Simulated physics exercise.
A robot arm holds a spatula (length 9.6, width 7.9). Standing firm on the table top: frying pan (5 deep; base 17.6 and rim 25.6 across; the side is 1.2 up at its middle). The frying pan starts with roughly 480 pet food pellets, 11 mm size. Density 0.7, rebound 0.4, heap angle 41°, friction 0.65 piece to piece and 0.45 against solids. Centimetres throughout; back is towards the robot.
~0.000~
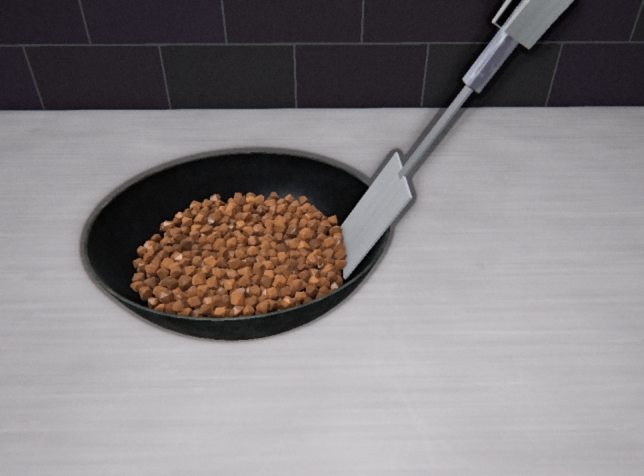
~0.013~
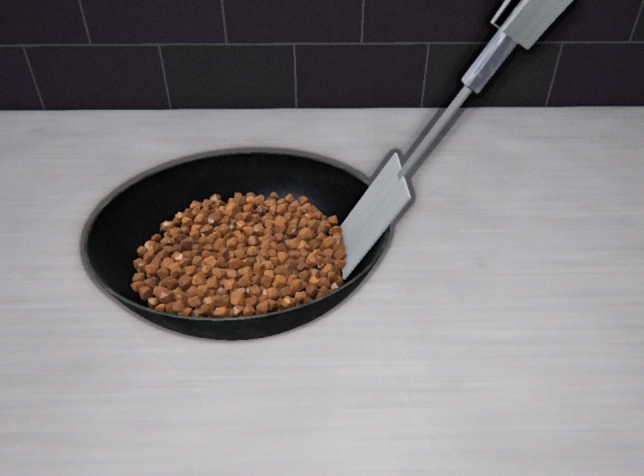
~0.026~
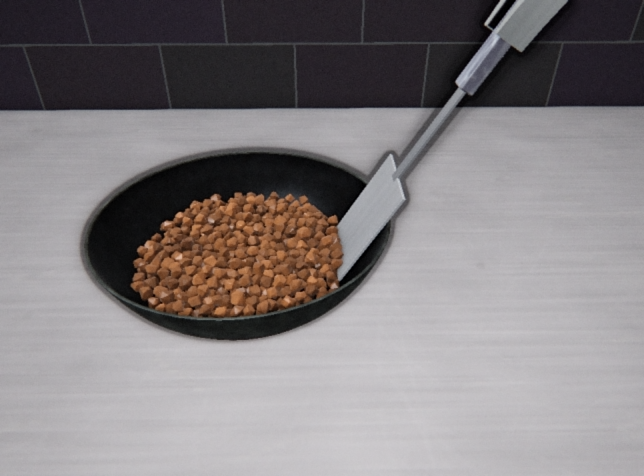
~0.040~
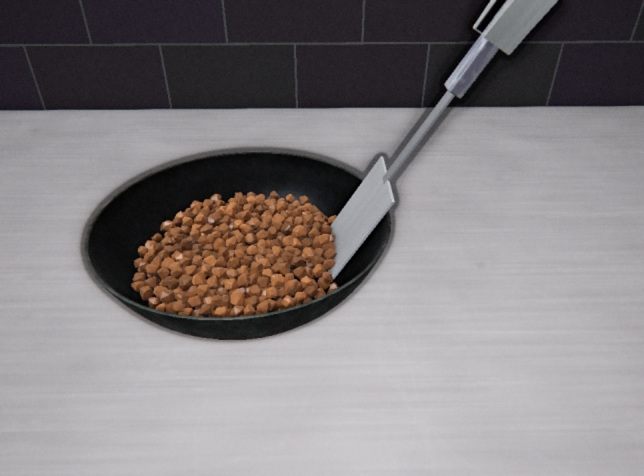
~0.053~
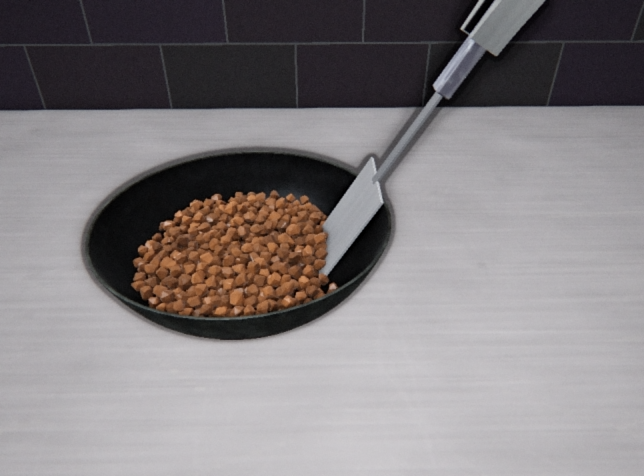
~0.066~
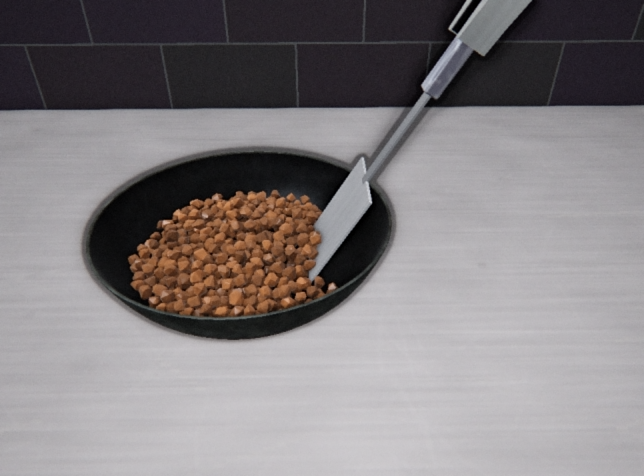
A spatula slides left inside a black frying pan, nudging the heap of brown pellets.
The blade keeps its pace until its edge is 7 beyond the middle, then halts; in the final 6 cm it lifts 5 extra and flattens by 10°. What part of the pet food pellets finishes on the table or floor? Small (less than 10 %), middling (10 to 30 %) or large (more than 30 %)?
On the table or floor the share is small, less than 10 %.
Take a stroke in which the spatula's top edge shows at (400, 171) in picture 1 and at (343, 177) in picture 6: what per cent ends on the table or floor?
Some 10 per cent.
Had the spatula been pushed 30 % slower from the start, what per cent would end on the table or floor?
In that case some 0 per cent.
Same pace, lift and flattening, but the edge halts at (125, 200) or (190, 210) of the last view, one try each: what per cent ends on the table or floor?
Some 25 and 0 per cent.
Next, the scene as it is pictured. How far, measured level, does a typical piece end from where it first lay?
About 4 cm.
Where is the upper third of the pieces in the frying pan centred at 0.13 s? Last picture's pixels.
Around (196, 242).
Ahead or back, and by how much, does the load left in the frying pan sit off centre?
Some 4.5 cm ahead.
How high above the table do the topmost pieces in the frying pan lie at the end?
About 6.0 cm.
By 0.13 s, sloping 59°, highest piece 5 above the table; 482 in the frying pan.
By 0.20 s, sloping 55°, highest piece 6 above the table; 482 in the frying pan.
By 0.43 s, sloping 49°, highest piece 6 above the table; 464 in the frying pan, 17 on the table or floor, 1 on the blade or in flight.
By 1.48 s, sloping 49°, highest piece 6 above the table; 464 in the frying pan, 18 on the table or floor.
Final count, 464 in the frying pan, 18 on the table or floor. That is 4 % on the table or floor.
